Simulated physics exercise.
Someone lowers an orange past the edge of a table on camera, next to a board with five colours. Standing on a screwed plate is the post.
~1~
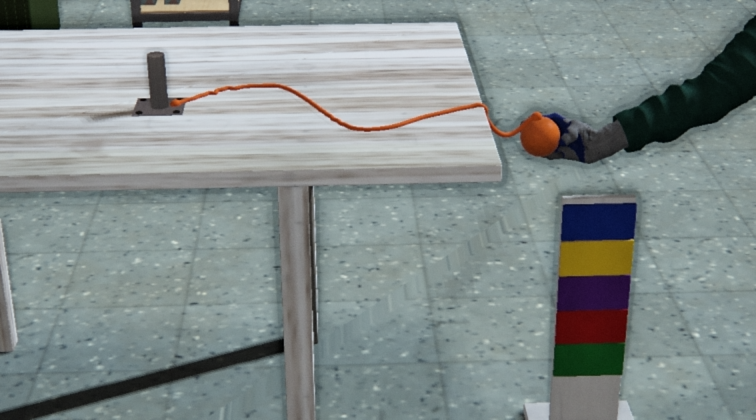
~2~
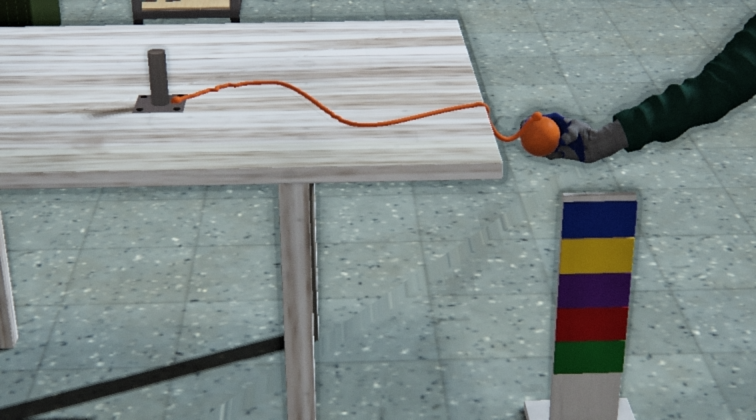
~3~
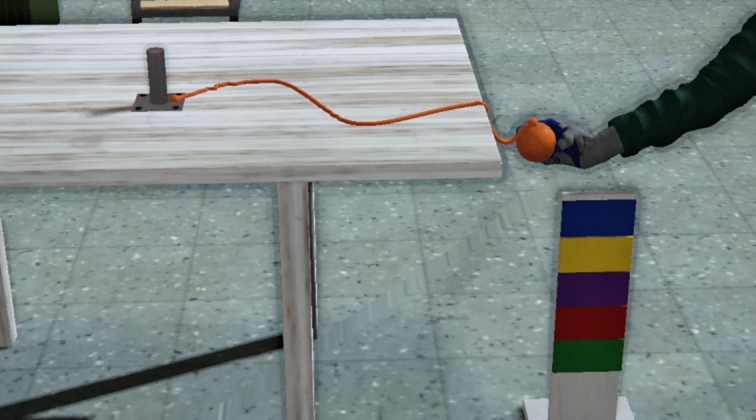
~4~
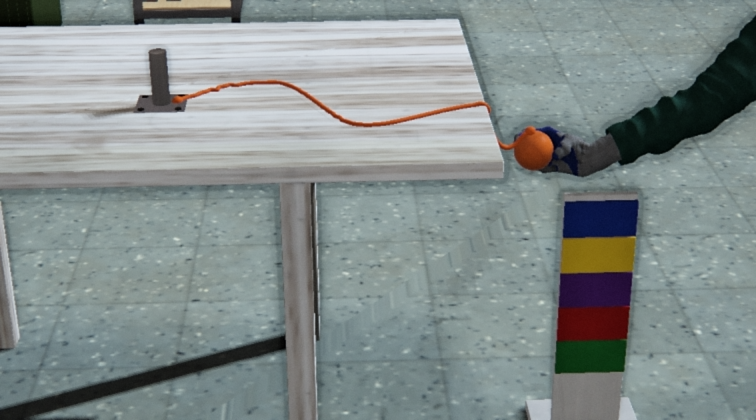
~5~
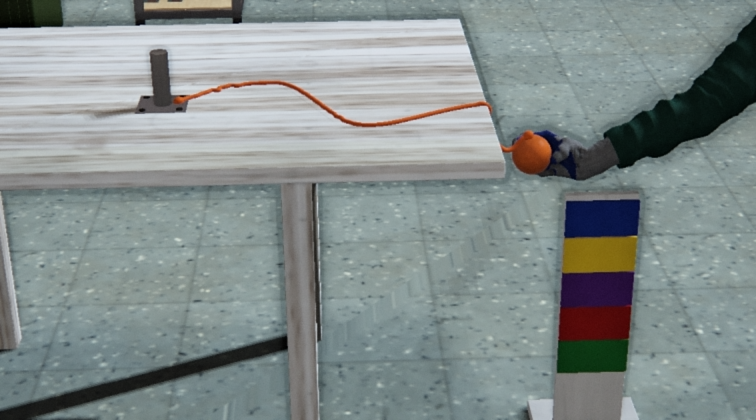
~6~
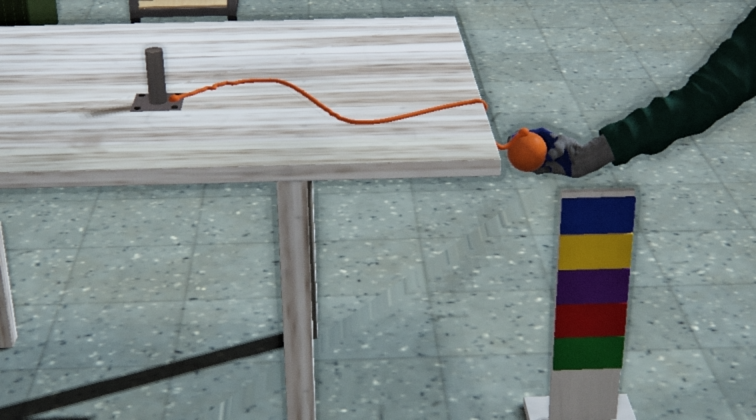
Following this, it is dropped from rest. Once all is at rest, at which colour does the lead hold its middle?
At purple.
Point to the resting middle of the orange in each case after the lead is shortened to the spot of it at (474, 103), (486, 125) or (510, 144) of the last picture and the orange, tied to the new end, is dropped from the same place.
The pixels are (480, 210) for the first, (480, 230) for the second and (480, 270) for the third.
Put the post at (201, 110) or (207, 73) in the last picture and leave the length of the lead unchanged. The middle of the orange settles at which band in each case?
First try: Red; second try: Red.
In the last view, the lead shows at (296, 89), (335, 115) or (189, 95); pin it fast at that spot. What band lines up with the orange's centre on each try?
Each in turn comes out as yellow, blue, purple.
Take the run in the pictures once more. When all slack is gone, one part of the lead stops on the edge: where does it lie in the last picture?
That point sits at about (392, 120).
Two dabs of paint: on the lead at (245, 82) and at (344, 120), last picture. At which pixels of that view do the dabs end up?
Final positions are (268, 99) and (435, 95), in that order.
Soon after, orange near (464, 286); level with purple.
After that, orange near (486, 289); level with purple.
In the end, orange near (478, 290); level with purple. At purple.
